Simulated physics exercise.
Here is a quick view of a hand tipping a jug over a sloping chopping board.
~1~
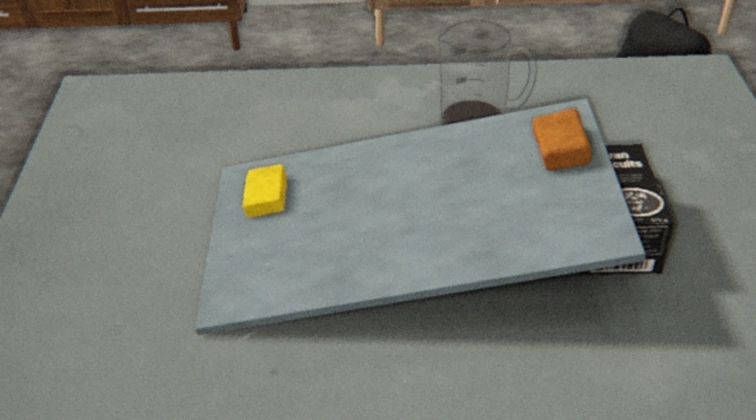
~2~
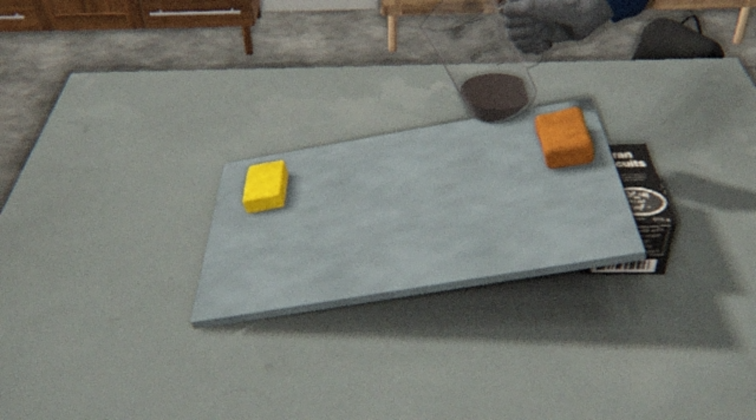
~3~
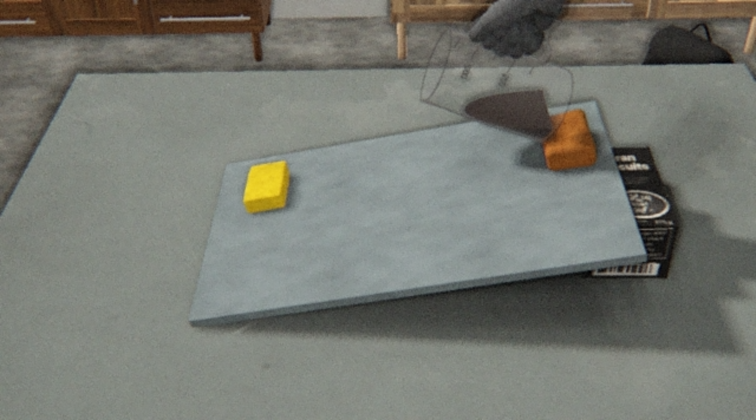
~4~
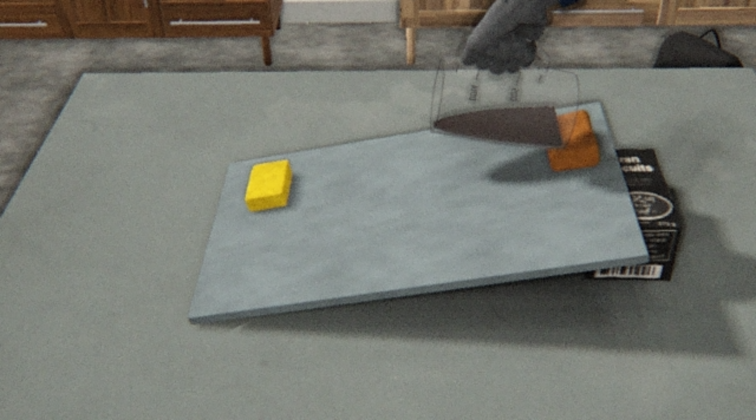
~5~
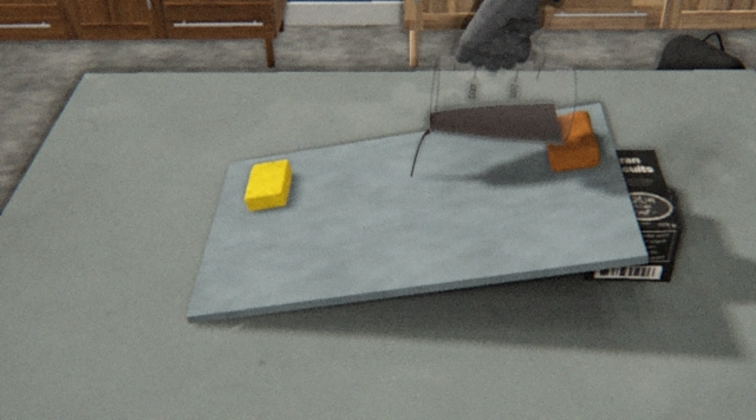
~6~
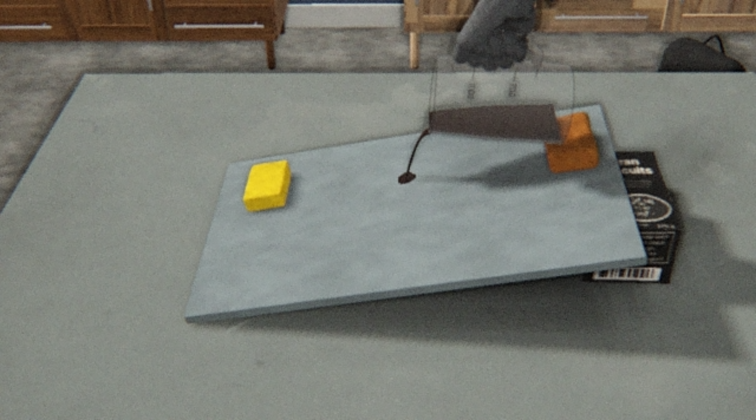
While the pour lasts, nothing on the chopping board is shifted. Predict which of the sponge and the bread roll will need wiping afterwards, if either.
On the left the sponge will need wiping, on the right the bread roll will not need wiping.
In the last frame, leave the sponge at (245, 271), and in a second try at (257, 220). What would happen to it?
The first try leaves it free of the spill; the second leaves it sitting in the spill.
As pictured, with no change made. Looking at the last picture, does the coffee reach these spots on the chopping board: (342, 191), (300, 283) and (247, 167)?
I'd call the first one covered, the middle one safe and the final one covered.
Next, it runs down to the left; the sponge is in it; the bread roll is clear of it.
After that, it runs down to the left and off the end; the sponge is in it; the bread roll is clear of it.
Finally, it runs down to the left and off the end; the sponge is in it; the bread roll is clear of it.
